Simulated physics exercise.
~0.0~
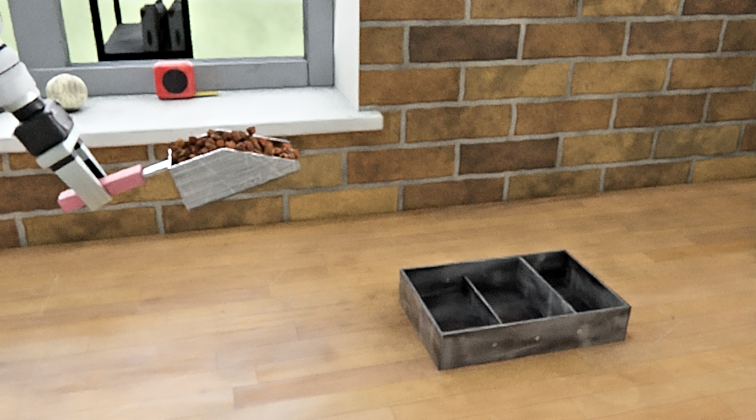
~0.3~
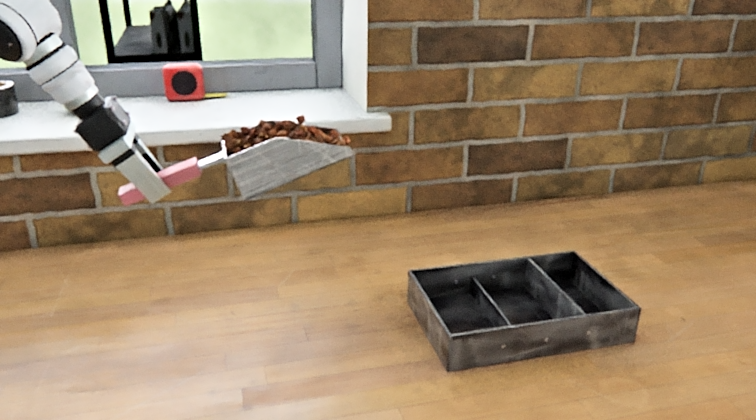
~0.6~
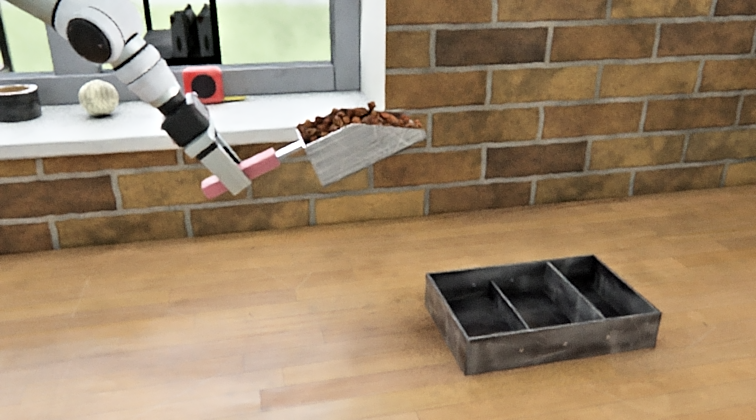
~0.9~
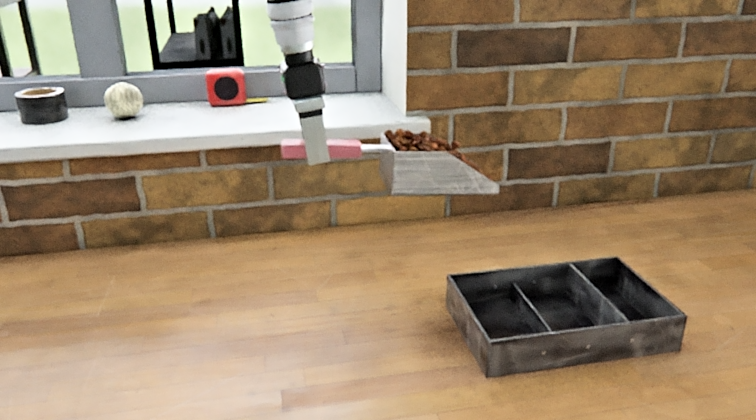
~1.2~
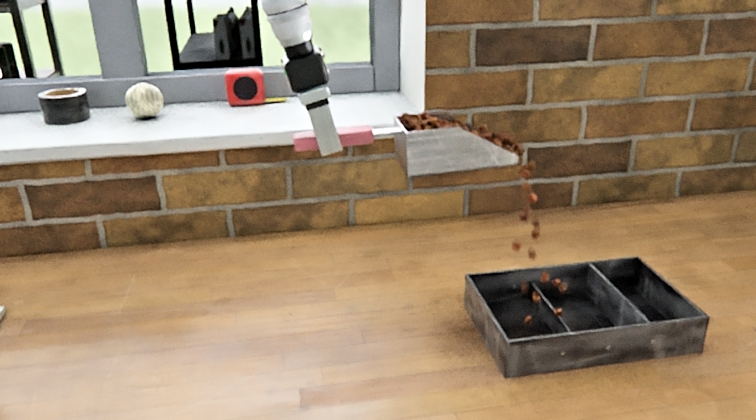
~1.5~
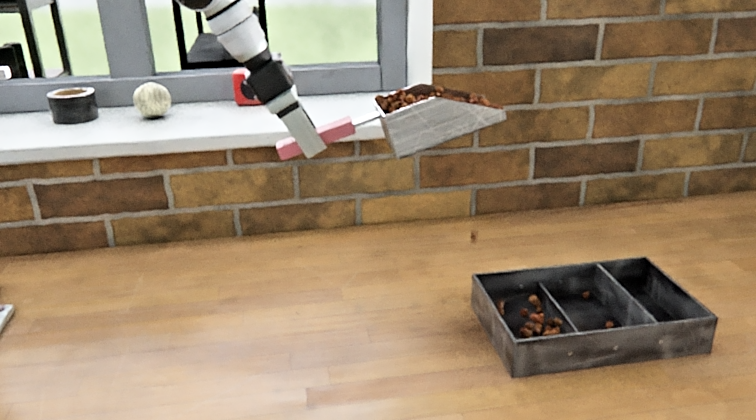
On a wooden table top before a brick wall and a window sill, a dark metal box divided into three parts stands open. A robot arm, gripping a pink handle, carries a metal scoop heaped with reddish-brown pellets to the right, toward the box. The arm then tips the scoop forward, and it starts to tilt back as a thin stream of pellets drops into the box. The scoop tilts back further and draws slightly left, with one last pellet falling. Most of the pellets remain in the scoop, while a small cluster lies in the left part and a few in the middle.
